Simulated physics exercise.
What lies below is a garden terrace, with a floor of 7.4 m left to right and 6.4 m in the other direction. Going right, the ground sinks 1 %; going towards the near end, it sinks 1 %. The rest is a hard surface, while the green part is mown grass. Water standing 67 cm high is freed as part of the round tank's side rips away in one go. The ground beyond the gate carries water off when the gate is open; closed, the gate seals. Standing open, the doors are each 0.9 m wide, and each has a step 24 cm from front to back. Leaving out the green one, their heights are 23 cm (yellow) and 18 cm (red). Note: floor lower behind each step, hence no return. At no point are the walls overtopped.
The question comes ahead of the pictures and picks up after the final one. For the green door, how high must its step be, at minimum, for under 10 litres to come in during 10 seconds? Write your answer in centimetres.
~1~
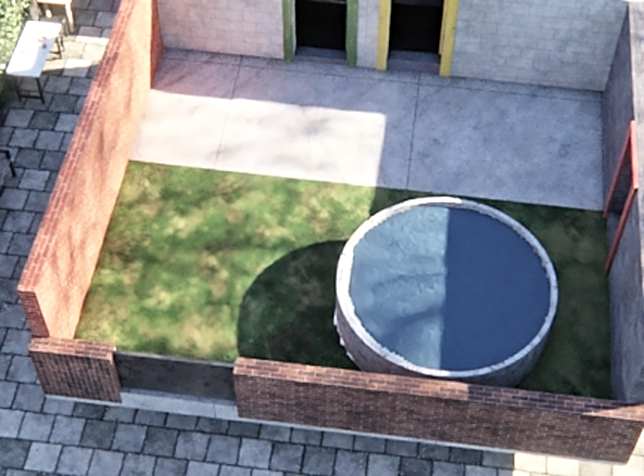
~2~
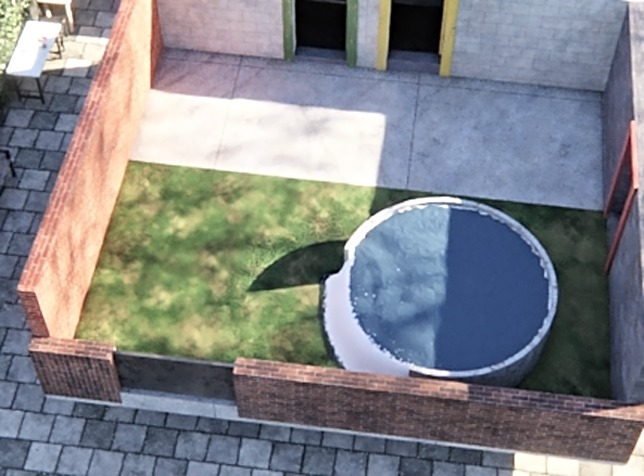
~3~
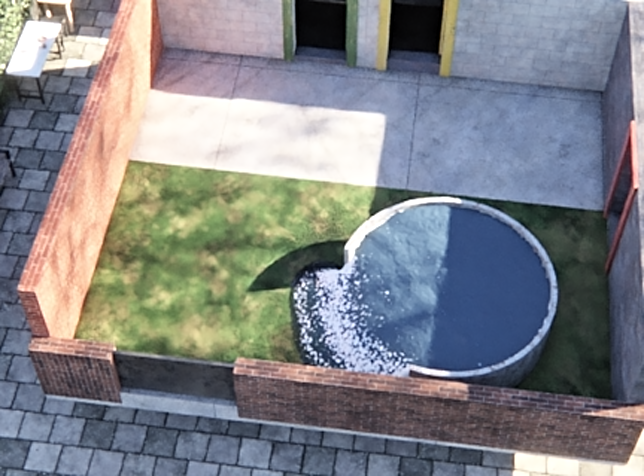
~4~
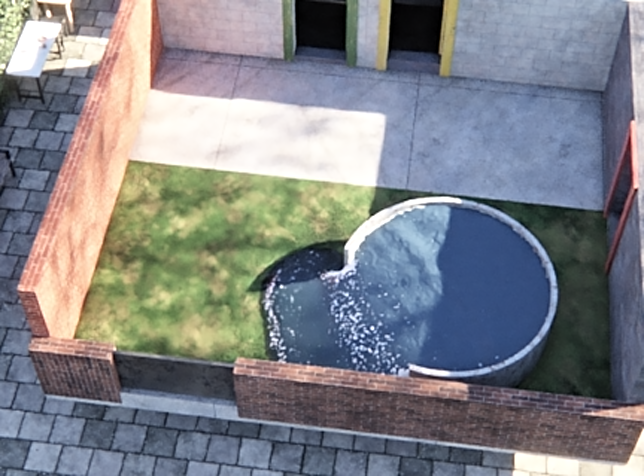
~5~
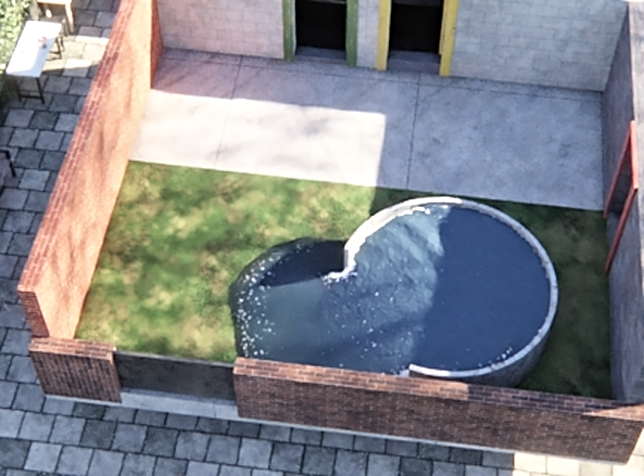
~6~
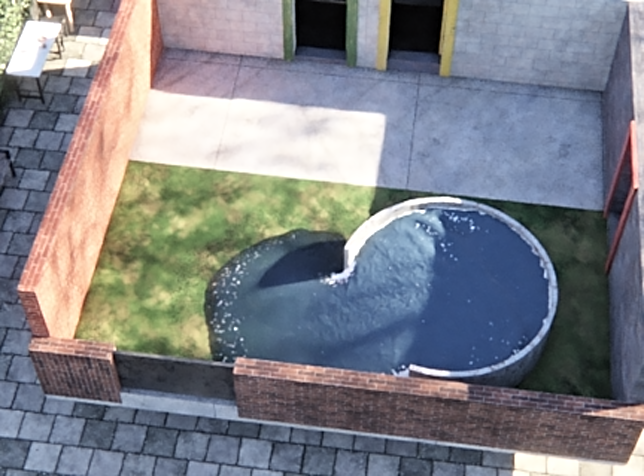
It must be roughly 11 cm high.
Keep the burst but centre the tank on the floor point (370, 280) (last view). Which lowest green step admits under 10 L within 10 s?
About 12.5 centimetres.
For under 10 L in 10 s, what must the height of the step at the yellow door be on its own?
At yellow, about 6.0 cm.
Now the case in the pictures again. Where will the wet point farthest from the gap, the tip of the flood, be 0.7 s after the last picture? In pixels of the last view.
I'd put the front's tip around (77, 371).
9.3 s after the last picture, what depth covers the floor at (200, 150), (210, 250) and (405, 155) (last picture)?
Going through the spots in order gives 9, 8 and 8 centimetres.
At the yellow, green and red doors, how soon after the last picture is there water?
Yellow at 4.5 s, green at 4.0 s and red at 5.0 s.
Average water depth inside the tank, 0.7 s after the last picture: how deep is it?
Around 44 centimetres.
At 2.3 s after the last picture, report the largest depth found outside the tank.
Max depth: About 42 cm.
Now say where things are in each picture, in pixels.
The first frame shows still water, 67 cm deep, in the round tank at (446, 285); the green door at (320, 17) is dry.
In the second frame, water pours out at (350, 337) and has run 0.3 m, to (328, 280); about 8 cm deep outside, 67 cm at the back.
In the third frame, the front is at (298, 283), 0.7 m from the gap at (350, 339); 1.5 m2 of floor is wet, 67 cm left at the back.
In the fourth frame, the gap is at (350, 340), the front 1.1 m out at (264, 304); the back of the round tank holds 67 cm.
In the fifth frame, the gap is at (350, 340), the front 1.5 m out at (235, 300); the back of the round tank holds 67 cm.
In the sixth frame, water pours out at (350, 340) and has run 1.9 m, to a hidden place; about 9 cm deep outside, 65 cm at the back; the green door at (320, 17), 5.6 m from the gap, is still 3.7 m from the nearest water.
Then, 0.7 s after the last picture water covers 25 % of the floor, deepest (44 cm) near (353, 405); it has not reached the green door.
Then, 2.3 s after the last picture water covers 40 % of the floor, deepest (42 cm) near (64, 369); it has not reached the green door.
Then, 9.3 s after the last picture water covers 100 % of the floor, deepest (18 cm) near (604, 95); 7 cm at the green door, 15 litres in over its 10 cm step.
At the green door as built, the water peaked near 14 cm, 4.7 s after the last picture.
With a step of 10 cm, 15 litres would have come in within the 10 s; with 13.5 cm, 2 litres. So under 10 litres takes about 11 cm.
